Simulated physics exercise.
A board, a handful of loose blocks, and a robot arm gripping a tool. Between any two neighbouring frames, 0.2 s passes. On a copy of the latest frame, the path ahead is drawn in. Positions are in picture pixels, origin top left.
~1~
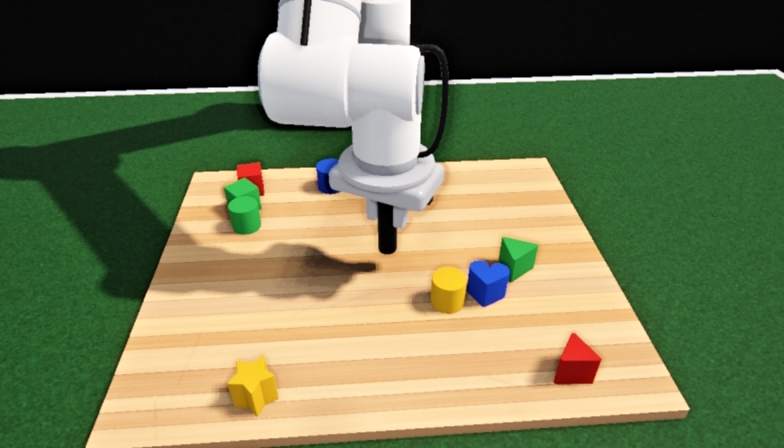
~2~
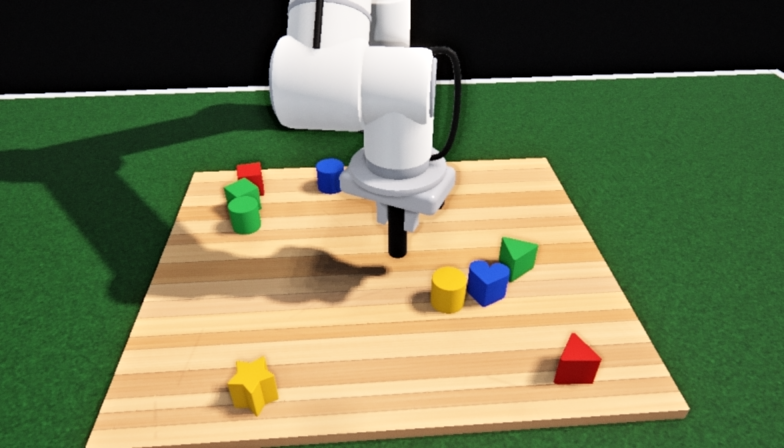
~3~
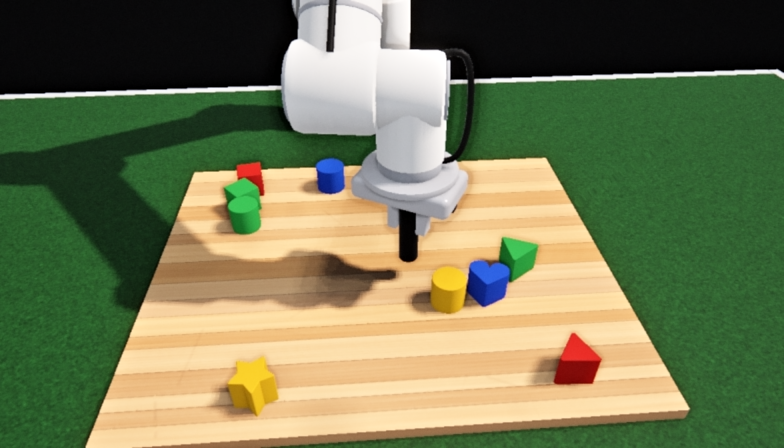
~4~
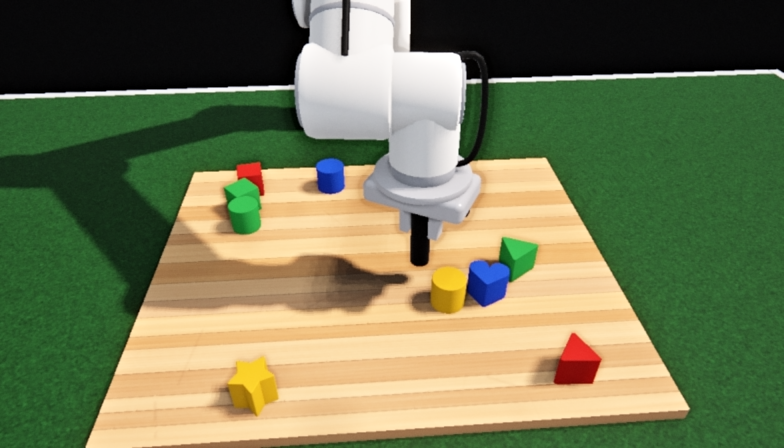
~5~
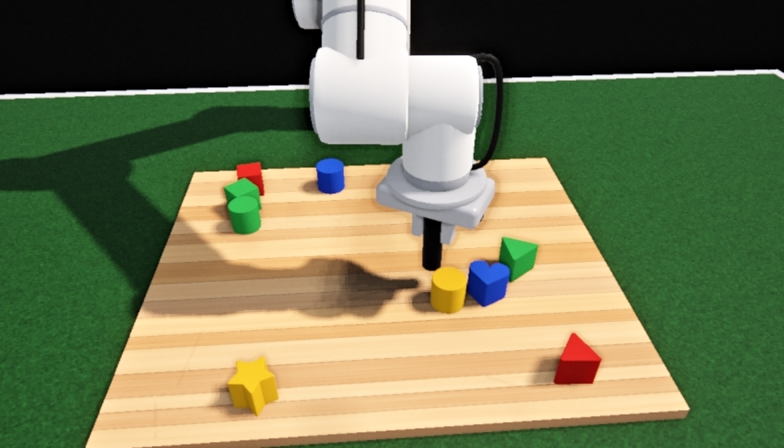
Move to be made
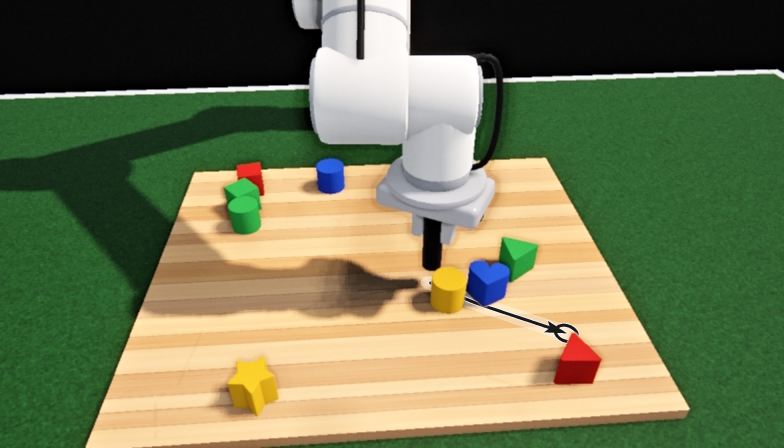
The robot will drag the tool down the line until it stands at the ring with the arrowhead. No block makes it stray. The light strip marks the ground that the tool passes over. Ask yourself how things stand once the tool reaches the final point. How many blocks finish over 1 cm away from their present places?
My best guess is that a pair of blocks move over 1 cm.
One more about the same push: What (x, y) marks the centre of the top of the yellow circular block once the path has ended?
That would be at about pixel (476, 300).
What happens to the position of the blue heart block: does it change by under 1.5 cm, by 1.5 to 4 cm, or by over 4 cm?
The answer is 1.5 to 4 cm.
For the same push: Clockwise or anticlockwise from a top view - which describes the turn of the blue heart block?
Viewed from above: Anti-clockwise.
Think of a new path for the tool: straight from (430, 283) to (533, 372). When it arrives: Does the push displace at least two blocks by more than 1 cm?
That would be a no.
Path on the board, from (430, 283) through (471, 301) and (517, 317) to (566, 333).
The first path, step by step. One third of the way, tool (474, 283); yellow circular block (471, 297); blue heart block (494, 269).
Two thirds of the way, tool (522, 299); yellow circular block (476, 300); blue heart block (507, 270), turned 30° anticlockwise.
At the end, tool (572, 315); yellow circular block (476, 300); blue heart block (507, 270), turned 30° anticlockwise; red triangular block in place.
